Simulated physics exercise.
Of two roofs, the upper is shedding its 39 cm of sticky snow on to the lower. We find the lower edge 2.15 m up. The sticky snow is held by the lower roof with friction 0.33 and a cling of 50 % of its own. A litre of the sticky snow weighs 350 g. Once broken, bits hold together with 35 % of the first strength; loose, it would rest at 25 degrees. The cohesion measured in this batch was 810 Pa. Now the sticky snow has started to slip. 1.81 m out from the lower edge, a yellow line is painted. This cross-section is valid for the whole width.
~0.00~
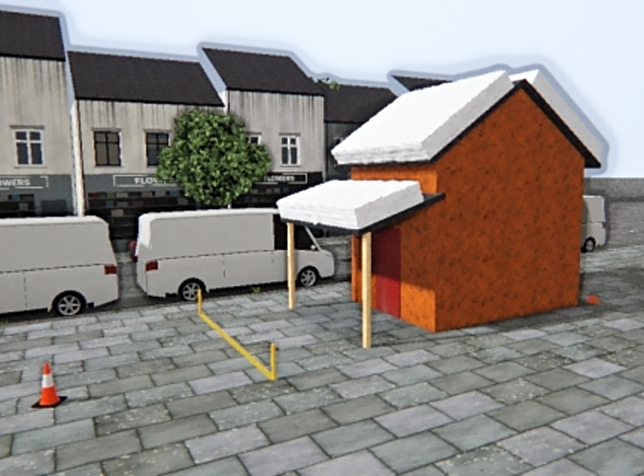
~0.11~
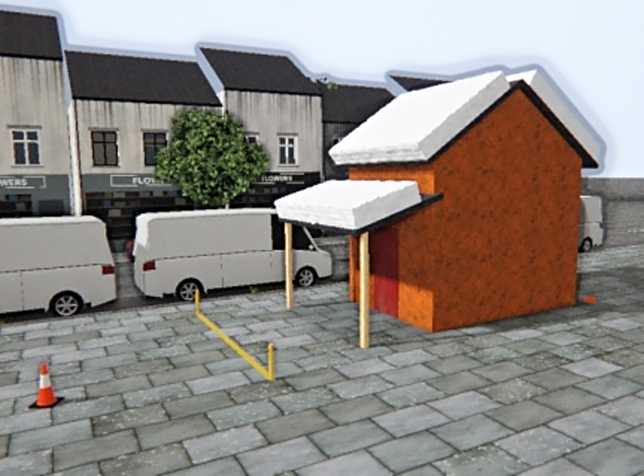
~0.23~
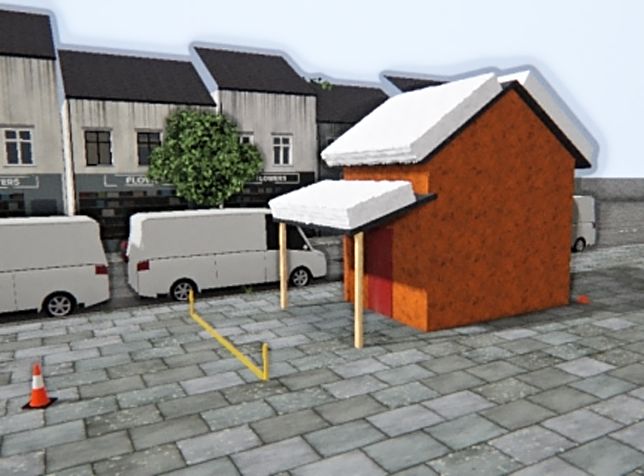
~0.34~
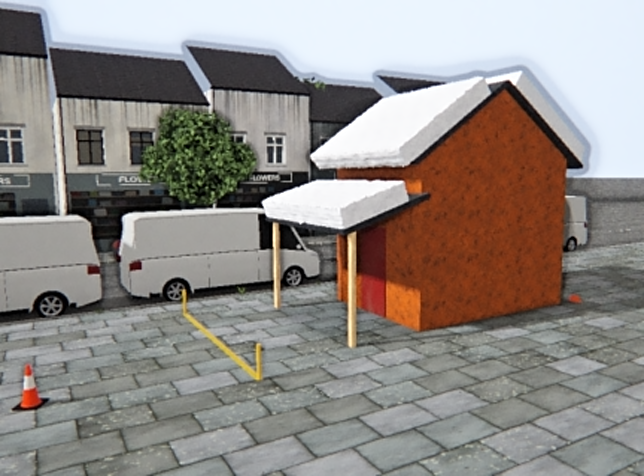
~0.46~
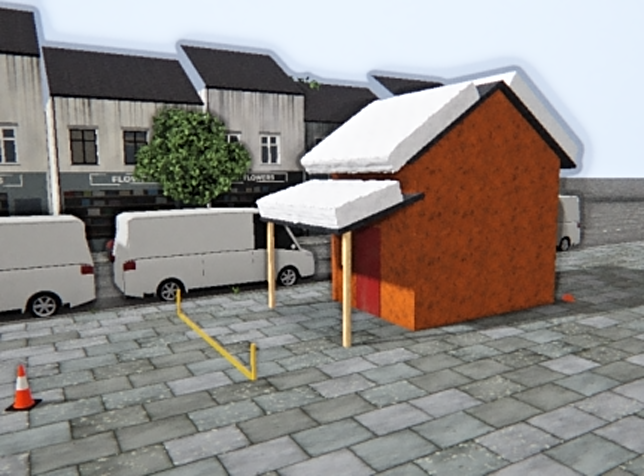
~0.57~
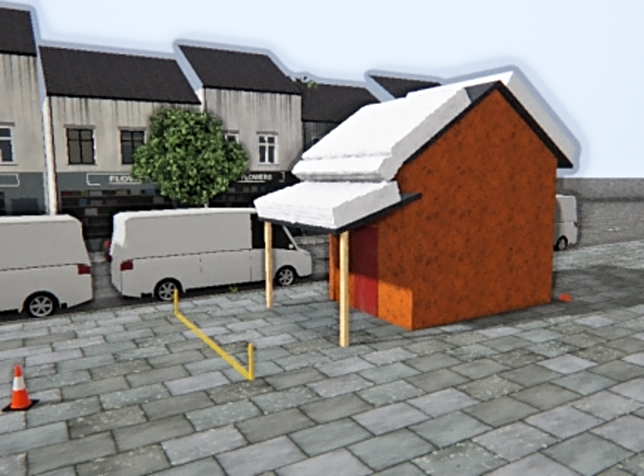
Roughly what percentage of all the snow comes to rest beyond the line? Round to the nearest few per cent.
Roughly 31 %.
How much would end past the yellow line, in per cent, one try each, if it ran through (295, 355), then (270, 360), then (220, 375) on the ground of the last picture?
About 60 %, 45 %, 25 %.
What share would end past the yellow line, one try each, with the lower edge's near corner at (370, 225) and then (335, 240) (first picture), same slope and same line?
Try 1: 30 %; try 2: 25 %.
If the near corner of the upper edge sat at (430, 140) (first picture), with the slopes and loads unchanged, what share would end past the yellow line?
40 per cent or so.
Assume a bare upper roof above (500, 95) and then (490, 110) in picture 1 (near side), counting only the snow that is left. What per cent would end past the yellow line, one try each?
Respectively 25 % and 16 %.
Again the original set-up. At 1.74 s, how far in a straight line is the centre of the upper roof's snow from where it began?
It is around 3.8 m from where it started.
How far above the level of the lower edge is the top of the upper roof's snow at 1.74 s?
Roughly 0.7 m.
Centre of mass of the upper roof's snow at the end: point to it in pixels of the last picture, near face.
I'd put it at around pixel (251, 342).
By 1.10 s, none is below the lower edge and 0 % is past the line.
By 1.74 s, 41 % is below the lower edge and 1 % is past the line.
By 2.37 s, 73 % is below the lower edge and 29 % is past the line.
By 3.00 s, 81 % is below the lower edge and 31 % is past the line.
By 3.40 s, at the end, 81 % is below the lower edge and 31 % is past the line.
